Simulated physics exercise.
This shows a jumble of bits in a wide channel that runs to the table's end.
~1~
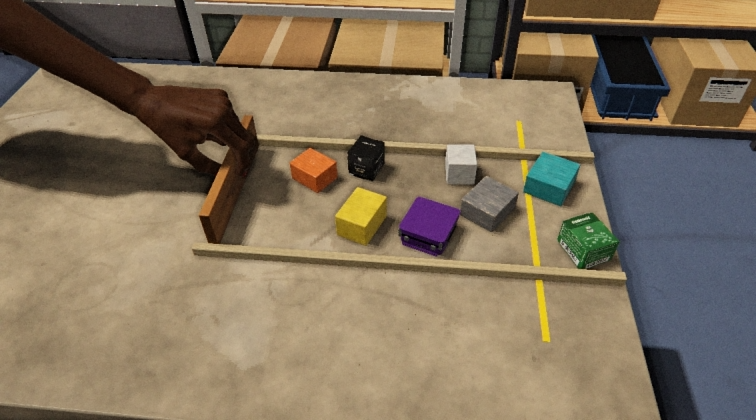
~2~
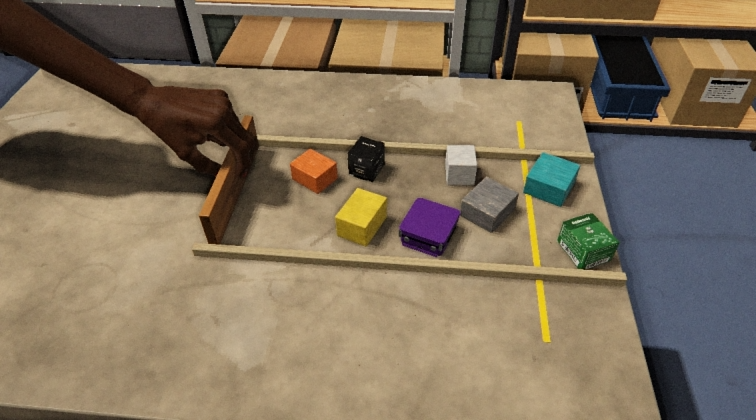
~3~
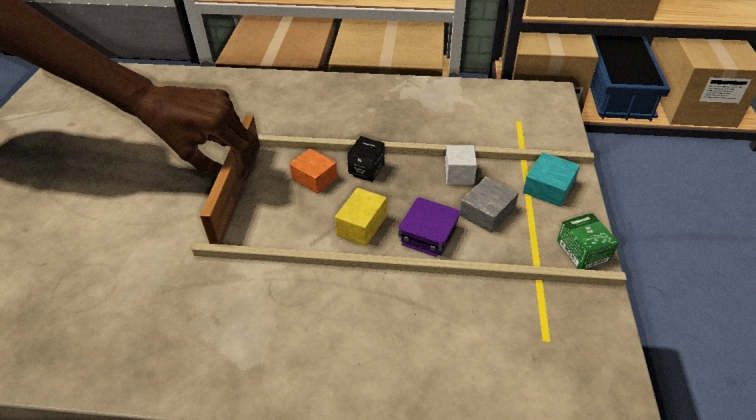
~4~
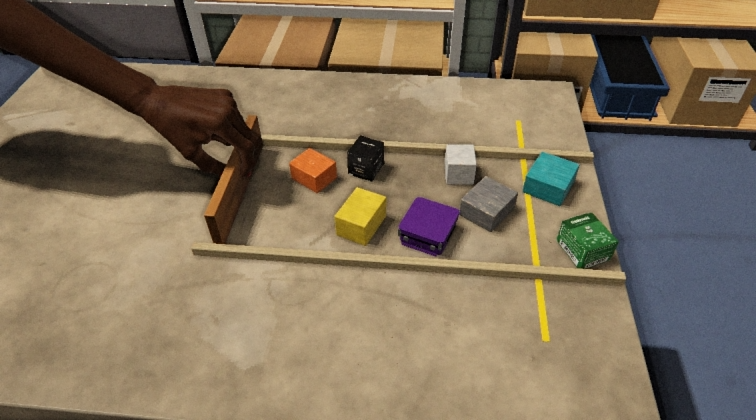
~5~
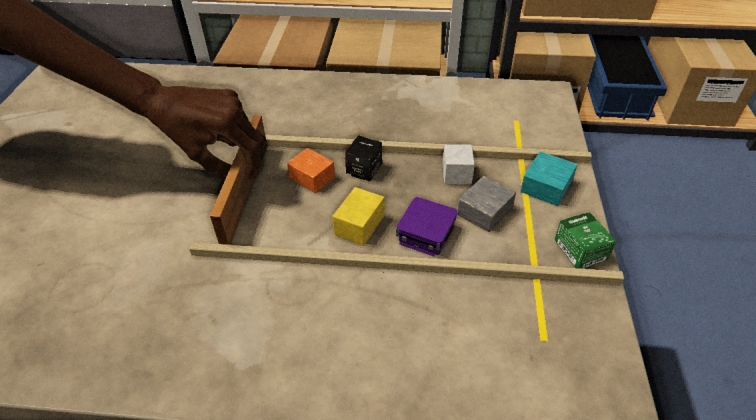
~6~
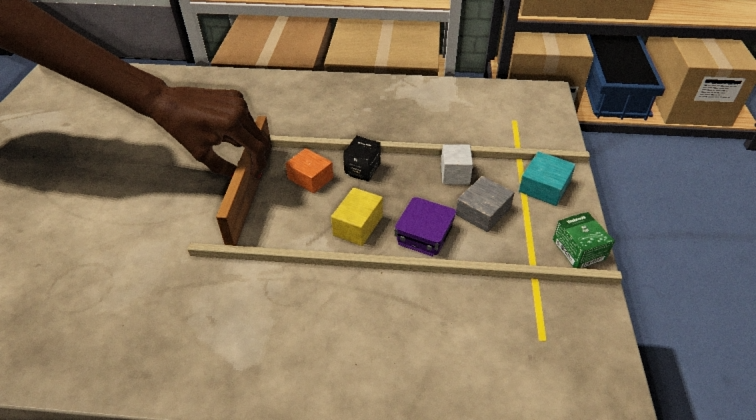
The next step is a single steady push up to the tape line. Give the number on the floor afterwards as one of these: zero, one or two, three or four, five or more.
So the count of drops is a mere one or two.
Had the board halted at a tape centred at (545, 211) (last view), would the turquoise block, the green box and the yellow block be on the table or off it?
As for the turquoise block, it does not stay; the green box does not stay; the yellow block keeps its spot.
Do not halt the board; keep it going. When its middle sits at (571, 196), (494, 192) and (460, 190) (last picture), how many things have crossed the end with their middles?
5; 0; 0.
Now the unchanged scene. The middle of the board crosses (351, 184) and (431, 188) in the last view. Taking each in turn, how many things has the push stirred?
Counting first: 3, next 6.
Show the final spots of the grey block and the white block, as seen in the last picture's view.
First object about (585, 203); second object about (570, 165).
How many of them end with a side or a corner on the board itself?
It touches 3.
A little later, none off yet; green box at rest near (582, 240); turquoise block at rest near (547, 178); grey block at rest near (485, 203).
Next, none off yet; green box at rest near (582, 240); turquoise block at rest near (547, 178); grey block shifted a little near (495, 199).
Later still, none off yet; green box shifted a little near (597, 244); turquoise block shifted a little near (573, 176); grey block shifted about its own width near (543, 199).
When it is over, the number that fall off is one or two; down, turquoise block and green box.
